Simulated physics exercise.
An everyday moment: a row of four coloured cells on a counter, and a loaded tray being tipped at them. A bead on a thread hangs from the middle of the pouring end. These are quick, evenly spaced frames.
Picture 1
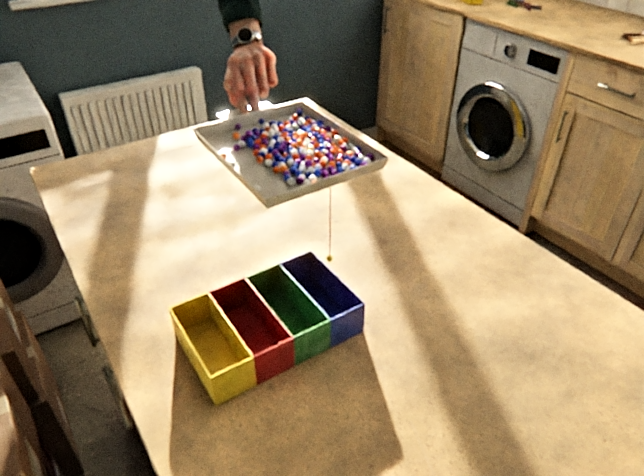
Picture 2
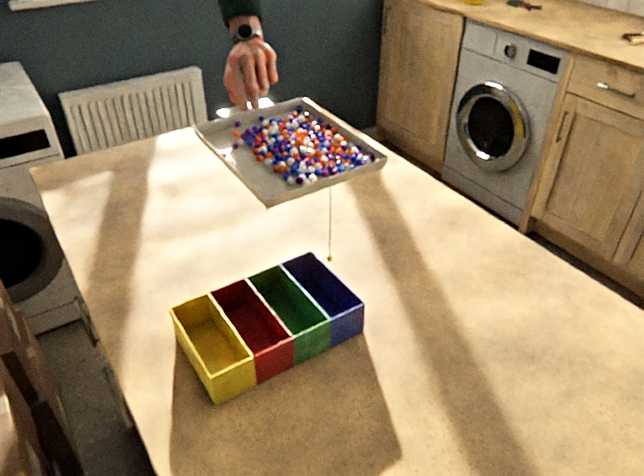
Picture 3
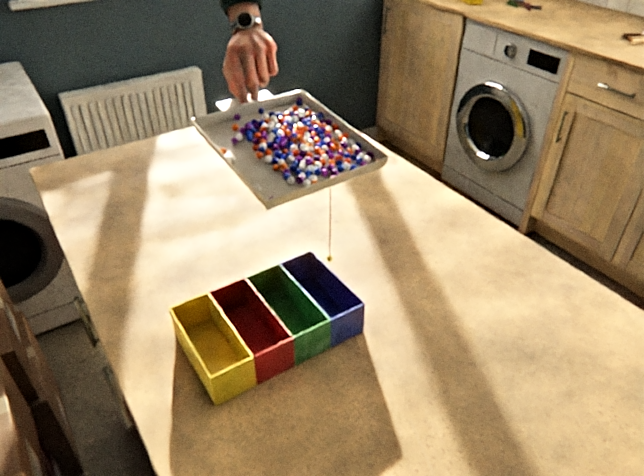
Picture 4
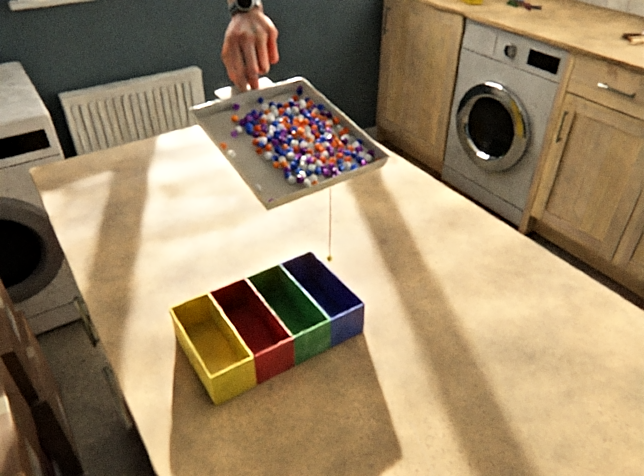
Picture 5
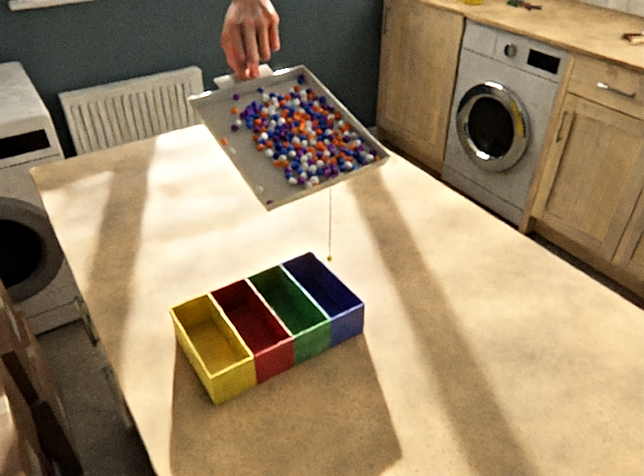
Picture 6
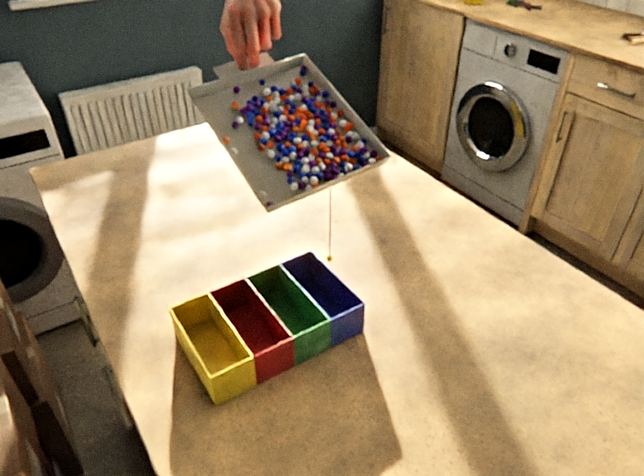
A tray of colourful beads being tilted gradually by a hand above yellow, red, green and blue compartments on a sunlit counter.
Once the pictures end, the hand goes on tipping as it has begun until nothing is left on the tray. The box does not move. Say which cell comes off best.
The green one ends fullest.
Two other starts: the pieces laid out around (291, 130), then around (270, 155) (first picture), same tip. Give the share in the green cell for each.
First some 40, then 50 per cent.
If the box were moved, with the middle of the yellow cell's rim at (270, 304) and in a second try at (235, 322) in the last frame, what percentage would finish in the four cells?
Roughly 90 per cent, and 90 per cent.
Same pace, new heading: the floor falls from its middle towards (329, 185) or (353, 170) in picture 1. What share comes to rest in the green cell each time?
First some 20, then 0 per cent.
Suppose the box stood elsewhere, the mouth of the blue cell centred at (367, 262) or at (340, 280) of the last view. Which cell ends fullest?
In turn: The red cell; green.
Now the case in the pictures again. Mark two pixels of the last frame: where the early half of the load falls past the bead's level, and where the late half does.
Early half (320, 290), late half (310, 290).
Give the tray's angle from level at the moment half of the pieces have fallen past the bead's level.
Roughly 90°.
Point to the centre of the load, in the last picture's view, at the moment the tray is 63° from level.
Roughly at (312, 184).
Just after the last frame, tray tipped steeply; the larger part on the tray; just a few in the blue cell; just a few in the green cell; just a few in the red cell; about a tenth falling or outside the box.
A moment on, tray tipped right over; about a tenth on the tray; roughly a third in the green cell; roughly a quarter in the blue cell; about a tenth in the red cell; just a few in the yellow cell; roughly a third falling or outside the box.
Further on, tray tipped past a quarter turn; roughly half in the green cell; roughly a quarter in the blue cell; about a tenth in the red cell; just a few in the yellow cell; roughly a quarter falling or outside the box.
When it is over, tray tipped past a quarter turn; roughly half in the green cell; roughly a quarter in the blue cell; about a tenth in the red cell; just a few in the yellow cell; roughly a quarter outside the box.
